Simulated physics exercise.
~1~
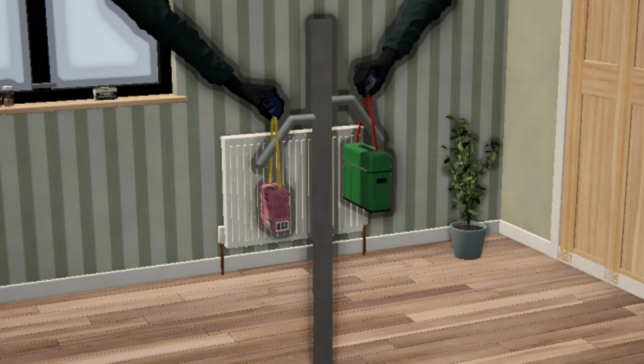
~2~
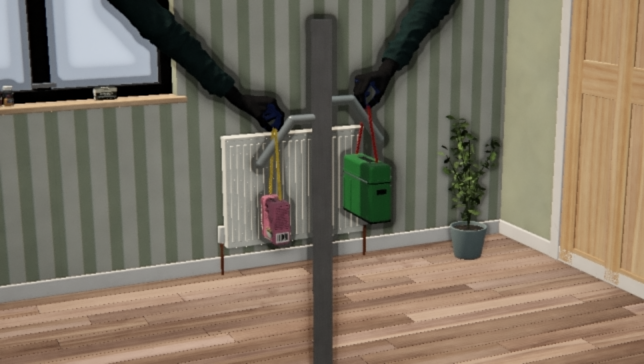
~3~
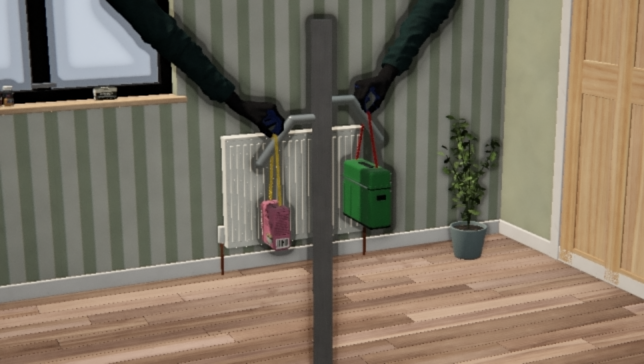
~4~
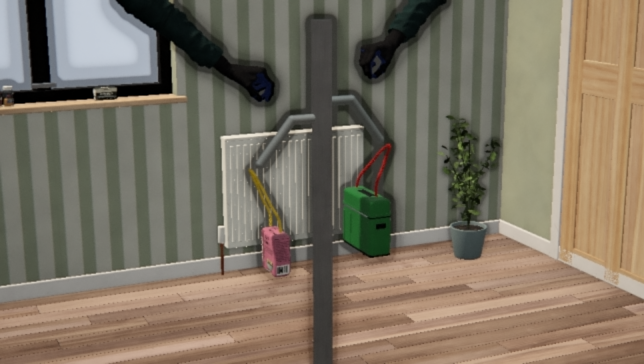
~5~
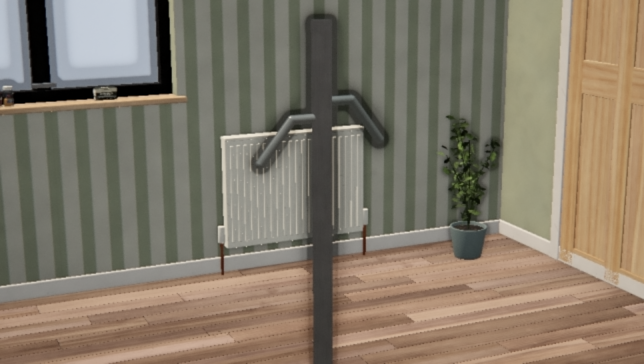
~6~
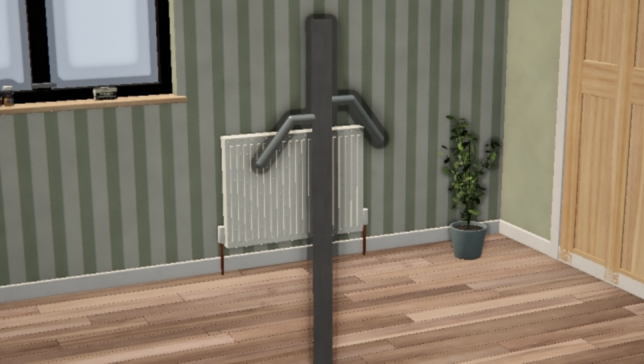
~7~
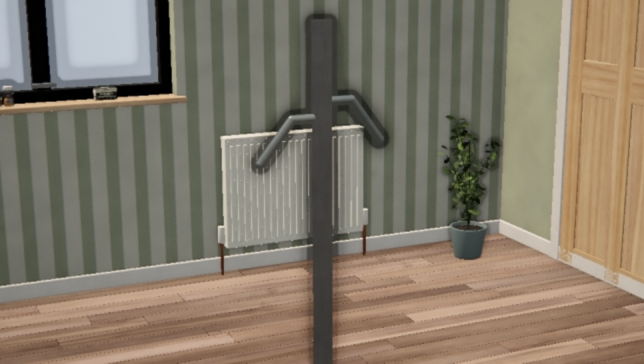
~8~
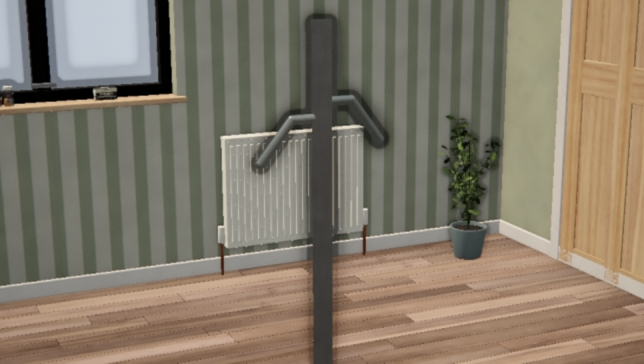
In a room with striped wallpaper, two gloved hands lowered a pink pouch and a green case by their loops beside a stand's two pegs, then let go, and both dropped down out of sight, leaving the pegs empty.
